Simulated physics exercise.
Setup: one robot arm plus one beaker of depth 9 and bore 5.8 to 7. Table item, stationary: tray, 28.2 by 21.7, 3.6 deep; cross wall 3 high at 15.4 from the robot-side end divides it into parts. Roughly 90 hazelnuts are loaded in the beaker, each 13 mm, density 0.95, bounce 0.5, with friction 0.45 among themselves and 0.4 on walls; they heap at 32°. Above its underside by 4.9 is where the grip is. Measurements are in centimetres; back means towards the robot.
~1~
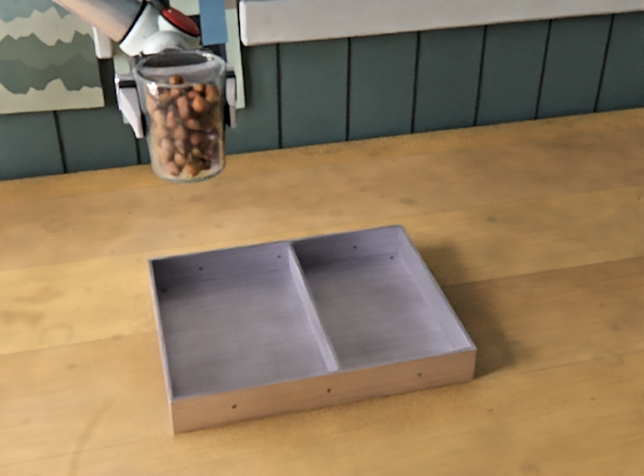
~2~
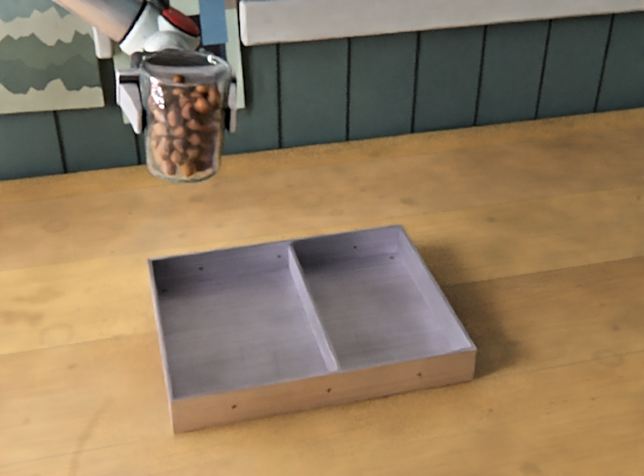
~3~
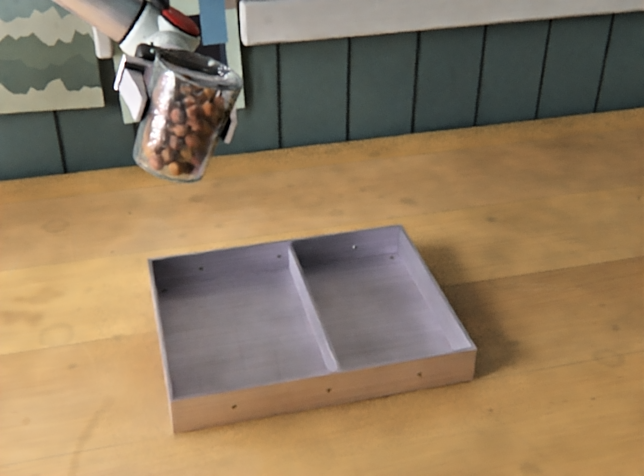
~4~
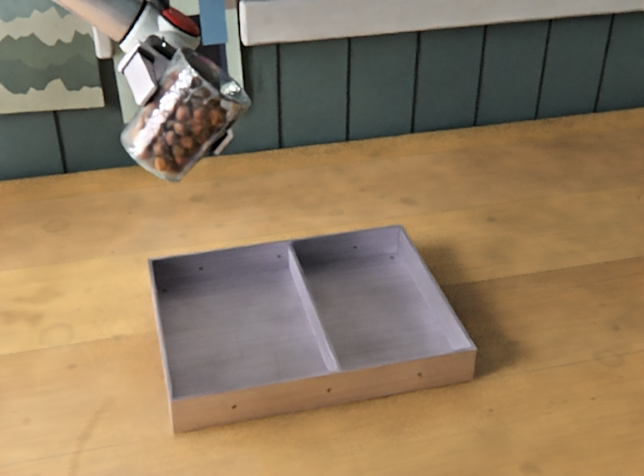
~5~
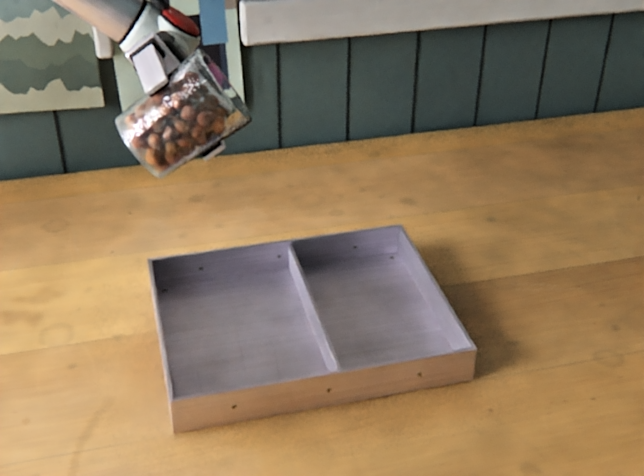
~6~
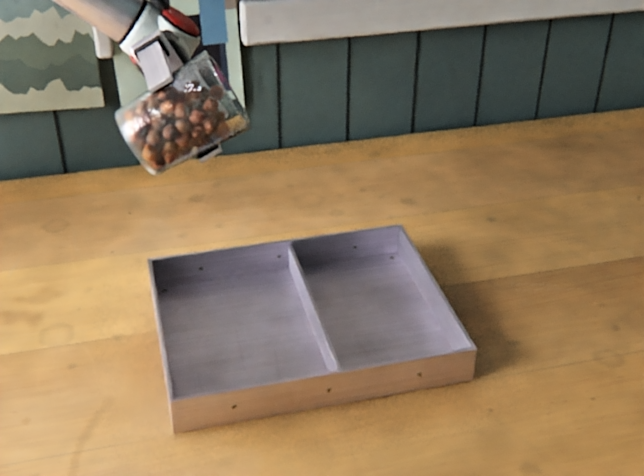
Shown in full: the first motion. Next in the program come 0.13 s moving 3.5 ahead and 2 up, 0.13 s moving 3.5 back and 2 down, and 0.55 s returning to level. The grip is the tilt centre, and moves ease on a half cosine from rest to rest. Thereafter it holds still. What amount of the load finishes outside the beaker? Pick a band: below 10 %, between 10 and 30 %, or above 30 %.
The share falls between 10 and 30 %.
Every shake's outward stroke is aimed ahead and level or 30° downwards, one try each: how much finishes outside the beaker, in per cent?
It comes to around 10 per cent on the first try and around 0 per cent on the second.
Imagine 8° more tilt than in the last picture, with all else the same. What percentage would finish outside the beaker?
In that case roughly 30 per cent.
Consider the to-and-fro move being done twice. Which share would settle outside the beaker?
In that case it would be roughly 30 per cent.
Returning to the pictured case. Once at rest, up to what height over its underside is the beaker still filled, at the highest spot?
Some 8.0 cm.
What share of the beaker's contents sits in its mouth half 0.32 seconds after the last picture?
Mouth half: Close to 50 per cent.
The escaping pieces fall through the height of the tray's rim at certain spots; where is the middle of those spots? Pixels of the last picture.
Near (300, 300).
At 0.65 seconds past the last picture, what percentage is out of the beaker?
20 %.
Then, 0.32 s after the last picture, tilted 61° forward, highest piece 27 above the table; 77 in the beaker, 14 in flight or on a rim.
Then, 0.65 s after the last picture, tilted 13° forward, highest piece 30 above the table; 75 in the beaker, 9 in the robot-side part, 6 in the far-side part, 1 on the table or floor.
Then, 1.01 s after the last picture, level, highest piece 29 above the table; 75 in the beaker, 8 in the robot-side part, 7 in the far-side part, 1 on the table or floor.
Then, 2.06 s after the last picture, level, highest piece 29 above the table; 75 in the beaker, 8 in the robot-side part, 7 in the far-side part, 1 on the table or floor.
Final count, 75 in the beaker, 8 in the robot-side part, 7 in the far-side part, 1 on the table or floor. That is 18 % outside the beaker.
